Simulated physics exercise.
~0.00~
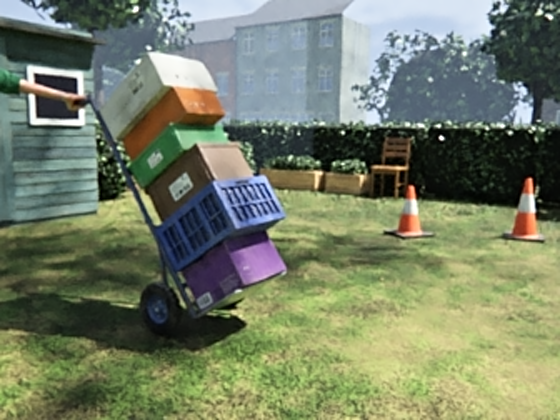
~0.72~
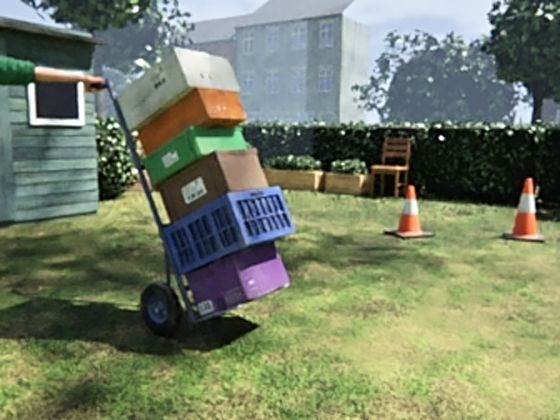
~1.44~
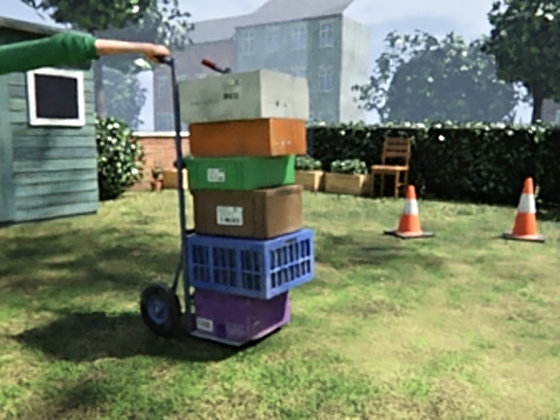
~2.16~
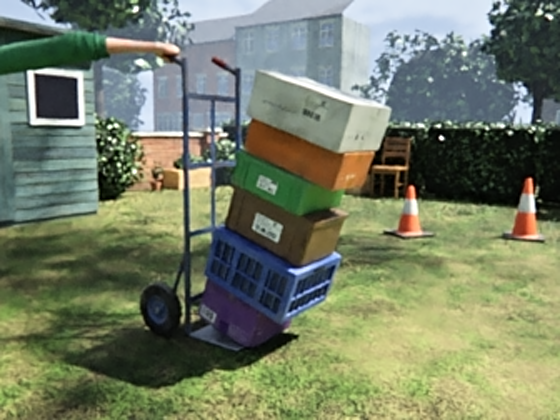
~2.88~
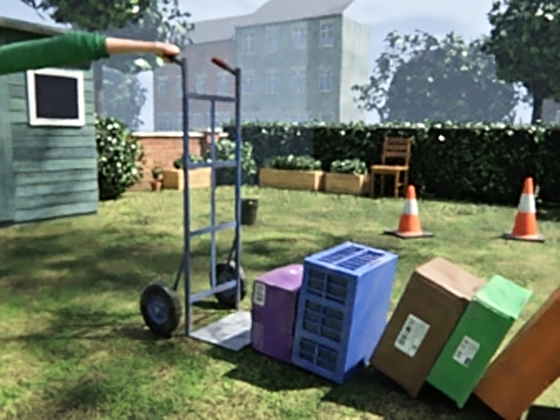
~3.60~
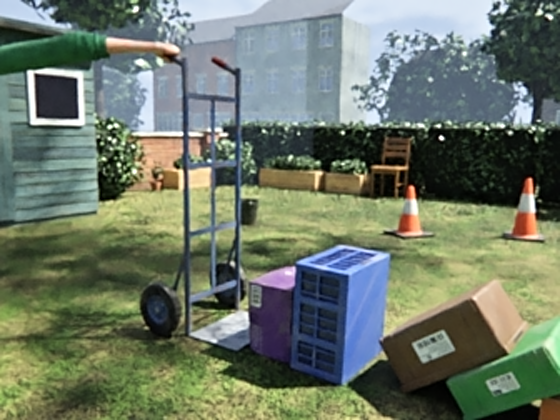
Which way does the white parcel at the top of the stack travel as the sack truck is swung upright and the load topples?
The white parcel moves to the right, as the viewer sees it.
